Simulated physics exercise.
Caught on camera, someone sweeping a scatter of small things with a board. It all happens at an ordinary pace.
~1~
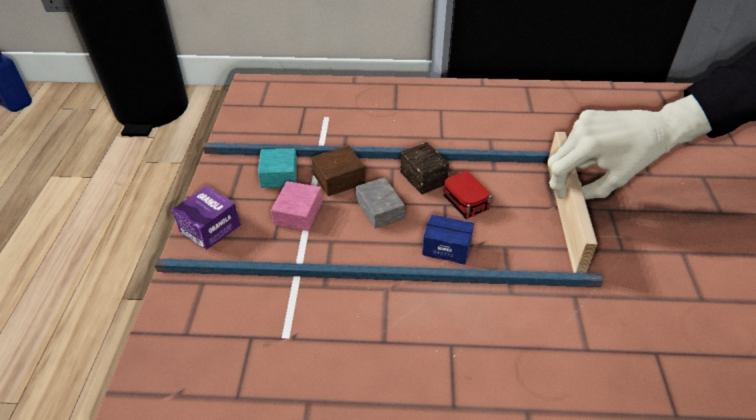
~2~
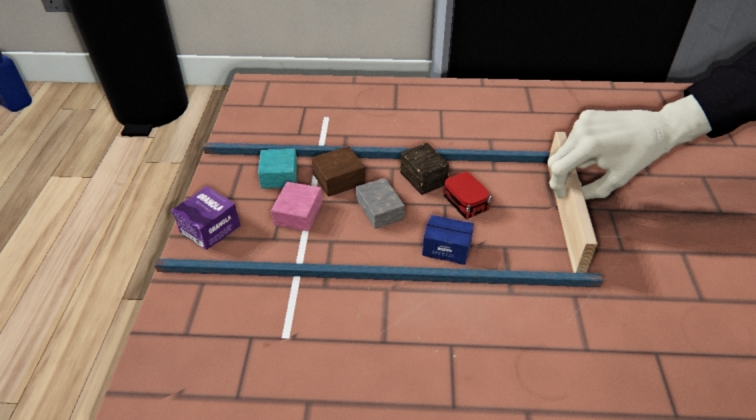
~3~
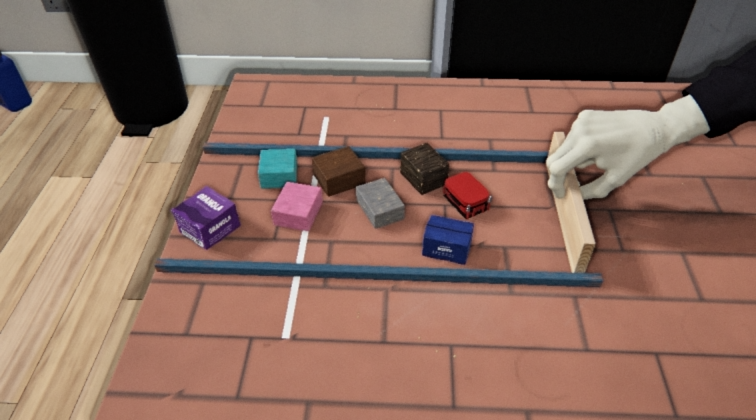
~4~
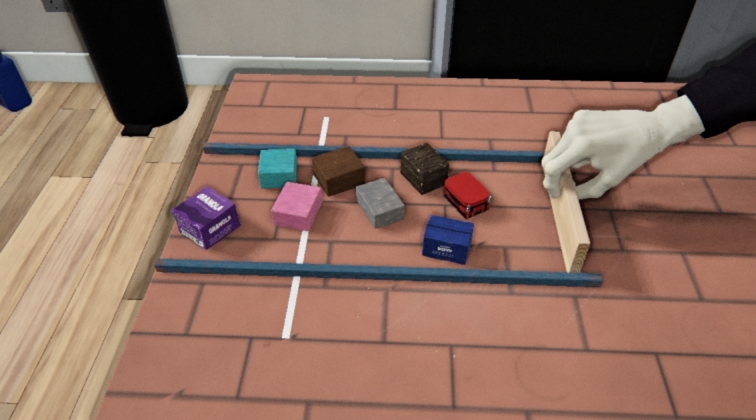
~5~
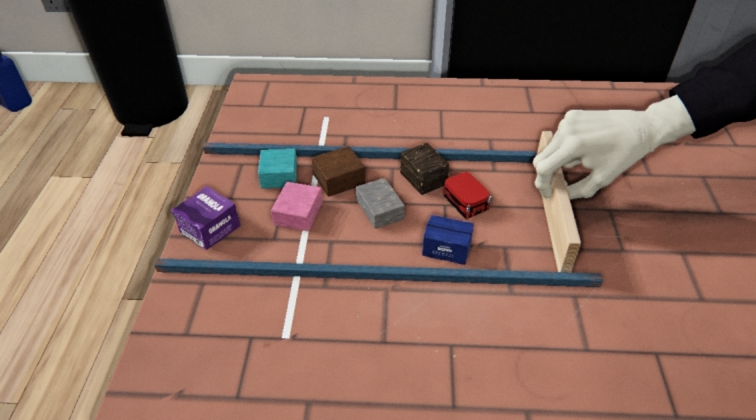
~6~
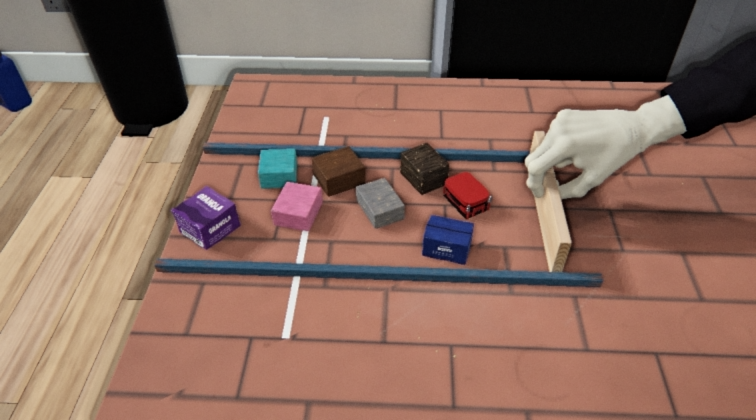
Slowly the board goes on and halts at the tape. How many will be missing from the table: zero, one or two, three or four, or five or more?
The number that fall off is zero.
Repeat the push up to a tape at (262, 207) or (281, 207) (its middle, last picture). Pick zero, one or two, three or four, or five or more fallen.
For each place: Just one or two; either one or two.
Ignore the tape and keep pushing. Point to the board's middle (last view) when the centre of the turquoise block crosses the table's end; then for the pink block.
About (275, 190), and (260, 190) for the other.
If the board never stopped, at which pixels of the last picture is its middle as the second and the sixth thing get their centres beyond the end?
First at (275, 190), next at (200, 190).
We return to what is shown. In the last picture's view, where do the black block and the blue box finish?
The black block at (301, 160), the blue box at (280, 238).
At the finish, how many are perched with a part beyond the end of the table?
That would be 1.
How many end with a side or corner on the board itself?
3 of them.
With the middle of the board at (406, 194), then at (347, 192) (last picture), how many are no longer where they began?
4 and 7.
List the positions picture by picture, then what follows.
The first picture shows purple box (207, 217); turquoise block (278, 168); pink block (298, 206); board (569, 199); tape (310, 208).
The second picture shows turquoise block (278, 168); grey block (380, 203).
The third picture shows pink block (298, 206); red case (467, 196).
The fourth picture shows purple box (207, 218); brown block (339, 171).
The fifth picture shows turquoise block (278, 168); black block (424, 168).
The sixth picture shows purple box (207, 218); turquoise block (278, 168); pink block (298, 206); board (547, 198); tape (310, 208).
Soon after, none off yet; purple box at rest near (207, 218); turquoise block at rest near (278, 168); pink block at rest near (298, 206).
In the end, the number that fall off is zero.
